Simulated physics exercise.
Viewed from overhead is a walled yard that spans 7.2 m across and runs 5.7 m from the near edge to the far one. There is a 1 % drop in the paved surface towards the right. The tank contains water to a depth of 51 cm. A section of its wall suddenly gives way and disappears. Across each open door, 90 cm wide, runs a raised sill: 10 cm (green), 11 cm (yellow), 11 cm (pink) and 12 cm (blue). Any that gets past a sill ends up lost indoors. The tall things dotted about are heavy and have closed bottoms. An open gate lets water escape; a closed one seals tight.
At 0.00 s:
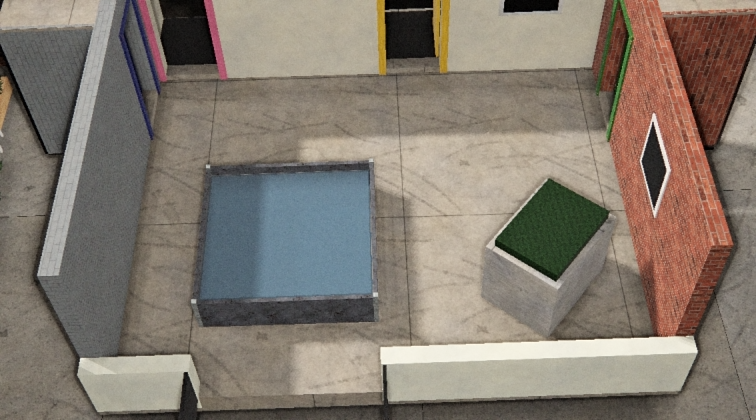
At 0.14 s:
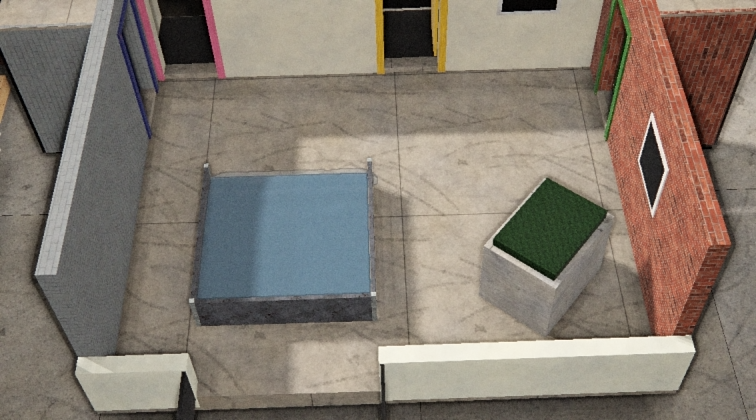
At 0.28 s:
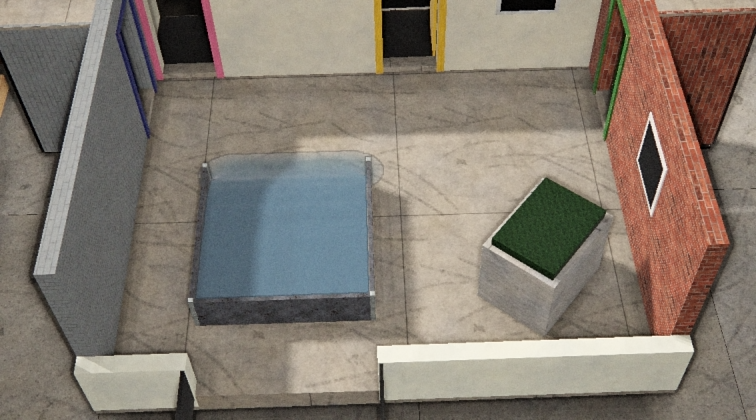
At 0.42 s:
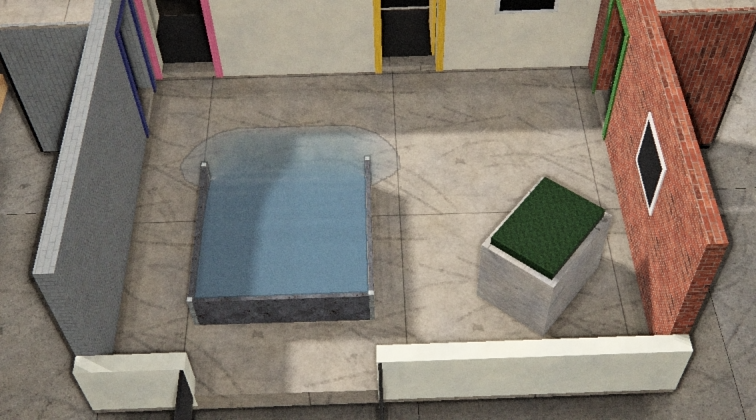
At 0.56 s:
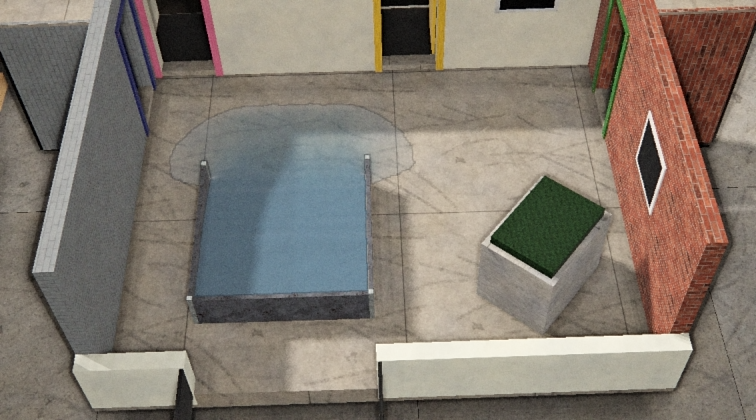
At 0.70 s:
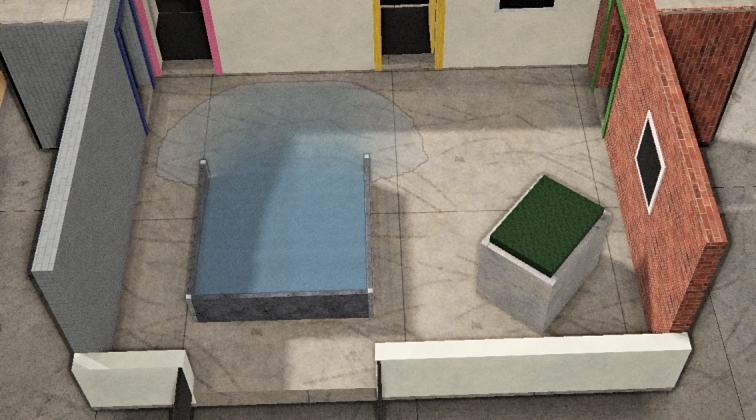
Water pours out of the tank's far side and spreads across the paved yard floor.
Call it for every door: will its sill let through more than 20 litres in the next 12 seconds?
Green door - it will, yellow door - it will, pink door - it will, blue door - it will.
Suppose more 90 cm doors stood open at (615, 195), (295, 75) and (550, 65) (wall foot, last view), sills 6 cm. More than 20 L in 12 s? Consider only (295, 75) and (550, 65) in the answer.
In that order: Above, above.
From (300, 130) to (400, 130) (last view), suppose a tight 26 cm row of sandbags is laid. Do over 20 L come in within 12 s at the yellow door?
So yellow stays inside.
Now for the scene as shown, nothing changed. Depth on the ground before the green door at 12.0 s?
The depth comes to around 11.0 centimetres.
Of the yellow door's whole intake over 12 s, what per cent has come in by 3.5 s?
By then it's near 85% of the total.
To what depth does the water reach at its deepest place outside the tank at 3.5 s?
About 28 cm at most.
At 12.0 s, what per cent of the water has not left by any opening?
80 %.
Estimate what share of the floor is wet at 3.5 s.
I'd guess around 45 %.
After 1.4 s water covers 30 % of the floor and is deepest (34 cm) near (296, 76); green door not reached, yellow door 15 cm at the sill, 0 L in, pink door 15 cm at the sill, 0 L in, blue door 4 cm at the sill, 0 L in.
After 2.2 s water covers 35 % of the floor and is deepest (34 cm) near (285, 76); green door not reached, yellow door 20 cm at the sill, 11 L in, pink door 25 cm at the sill, 14 L in, blue door 16 cm at the sill, 1 L in.
After 3.5 s water covers 45 % of the floor and is deepest (28 cm) near (586, 68); green door 20 cm at the sill, 5 L in, yellow door 16 cm at the sill, 44 L in, pink door 24 cm at the sill, 90 L in, blue door 23 cm at the sill, 52 L in.
After 7.0 s water covers 80 % of the floor and is deepest (18 cm) near (650, 351); green door 14 cm at the sill, 110 L in, yellow door 7 cm at the sill, 53 L in, pink door 8 cm at the sill, 147 L in, blue door 7 cm at the sill, 100 L in.
After 12.0 s water covers 100 % of the floor and is deepest (13 cm) near (650, 351); green door 11 cm at the sill, 126 L in, yellow door 4 cm at the sill, 53 L in, pink door 2 cm at the sill, 147 L in, blue door 2 cm at the sill, 100 L in.
